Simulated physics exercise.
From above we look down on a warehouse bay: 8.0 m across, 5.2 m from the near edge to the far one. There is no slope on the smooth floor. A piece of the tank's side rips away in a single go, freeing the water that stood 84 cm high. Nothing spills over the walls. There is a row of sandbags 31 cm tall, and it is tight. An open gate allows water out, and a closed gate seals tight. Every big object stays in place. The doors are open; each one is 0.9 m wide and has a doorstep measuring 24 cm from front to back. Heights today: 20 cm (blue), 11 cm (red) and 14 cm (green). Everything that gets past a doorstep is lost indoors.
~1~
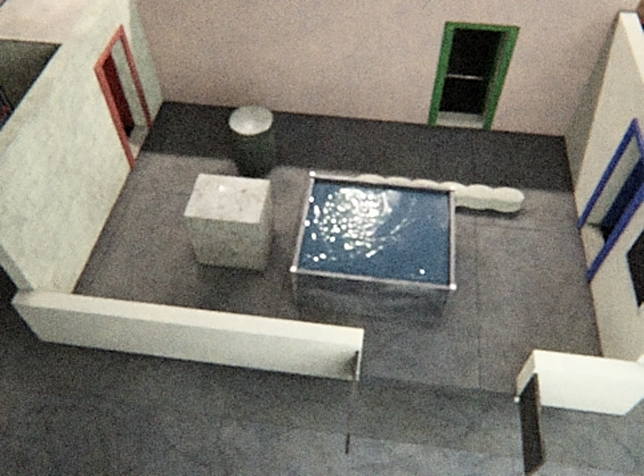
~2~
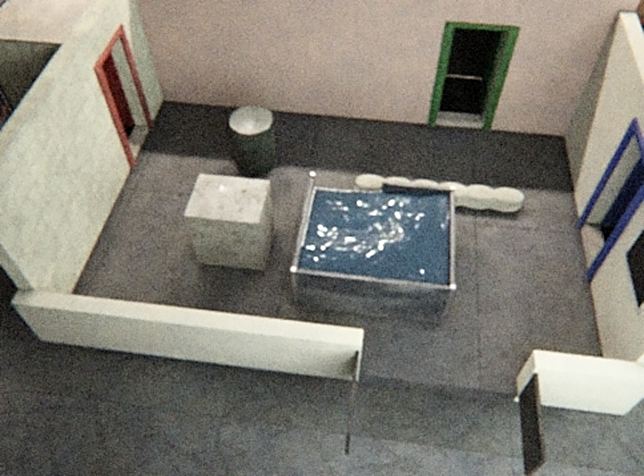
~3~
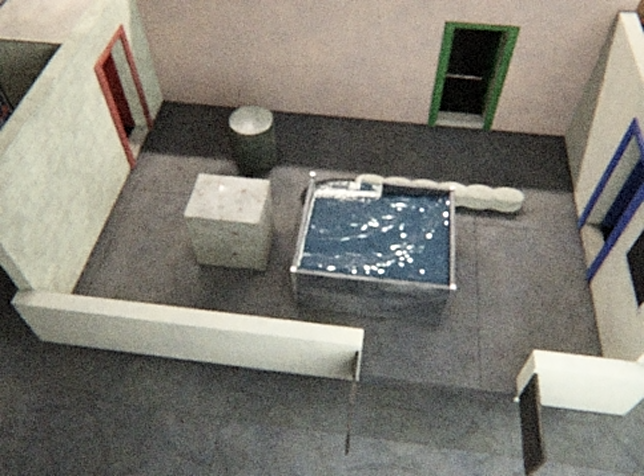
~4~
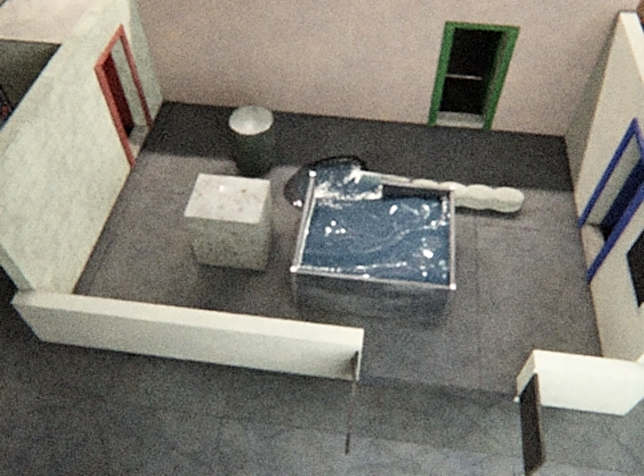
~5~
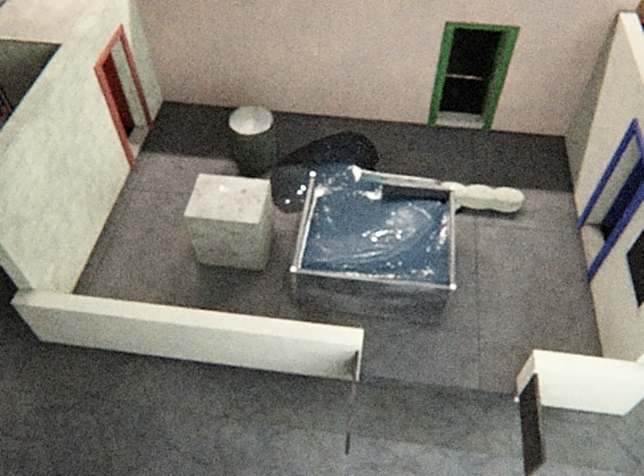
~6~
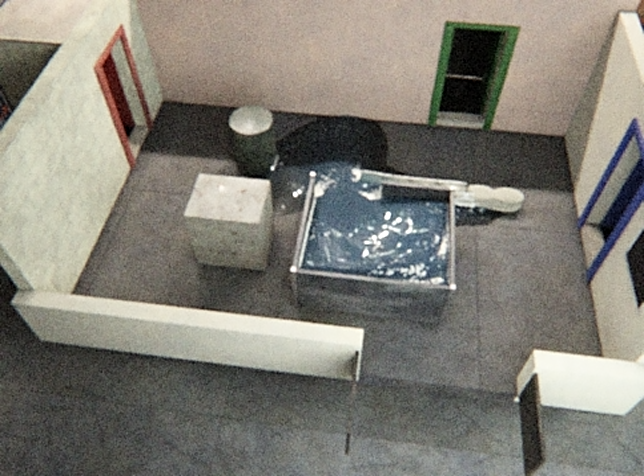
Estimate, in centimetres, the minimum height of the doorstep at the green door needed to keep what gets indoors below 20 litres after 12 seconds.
6.5 cm.
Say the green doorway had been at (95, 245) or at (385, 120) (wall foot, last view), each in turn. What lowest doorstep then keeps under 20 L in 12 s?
Roughly 6.5 cm for the first and 23 cm for the second.
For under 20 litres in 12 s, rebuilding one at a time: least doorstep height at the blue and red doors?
About 14.0 cm at blue and 17 cm at red.
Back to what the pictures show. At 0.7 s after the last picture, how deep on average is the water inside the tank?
About 54 centimetres.
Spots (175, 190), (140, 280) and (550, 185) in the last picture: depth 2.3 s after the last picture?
Roughly 1, 0 and 2 centimetres.
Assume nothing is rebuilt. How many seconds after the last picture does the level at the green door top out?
Approximately 1.6 s.
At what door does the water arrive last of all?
The red one.
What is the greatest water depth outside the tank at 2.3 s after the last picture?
Up to some 38 centimetres, I'd say.
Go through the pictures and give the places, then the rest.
The tank at (377, 231) is whole and still, 84 cm deep; the green door at (469, 84) is dry, in the first frame.
The front is at a hidden place, 0.4 m from the gap on the far side; 0.3 m2 of floor is wet, 84 cm left at the back, in the second frame.
Water pours out on the far side and has run 0.8 m, to a hidden place; about 17 cm deep outside, 84 cm at the back, in the third frame.
Water pours out on the far side and has run 1.4 m, to (347, 158); about 10 cm deep outside, 80 cm at the back, in the fourth frame.
The gap is on the far side, the front 2.0 m out at (341, 136); the back of the tank holds 73 cm, in the fifth frame.
The gap is on the far side, the front 2.6 m out at (332, 116); the back of the tank holds 72 cm; the green door at (469, 84), 3.2 m from the gap, is still 1.6 m from the nearest water, in the sixth frame.
Then, 0.7 s after the last picture water covers 30 % of the floor, deepest (55 cm) near (365, 198); it has not reached the green door.
Then, 2.3 s after the last picture water covers 55 % of the floor, deepest (38 cm) near (365, 198); 8 cm at the green door, 0 litres in over its 14 cm doorstep.
Then, 11.3 s after the last picture water covers 95 % of the floor, deepest (10 cm) near (308, 351); 7 cm at the green door, 0 litres in over its 14 cm doorstep.
At the green door as built, the water peaked near 10 cm, 1.5 s after the last picture.
Run again over the same 12 s with other heights there, 35 litres in over 5.5 cm, 12 litres over 7.5 cm. The limit of 20 litres is kept from about 6.5 cm up.
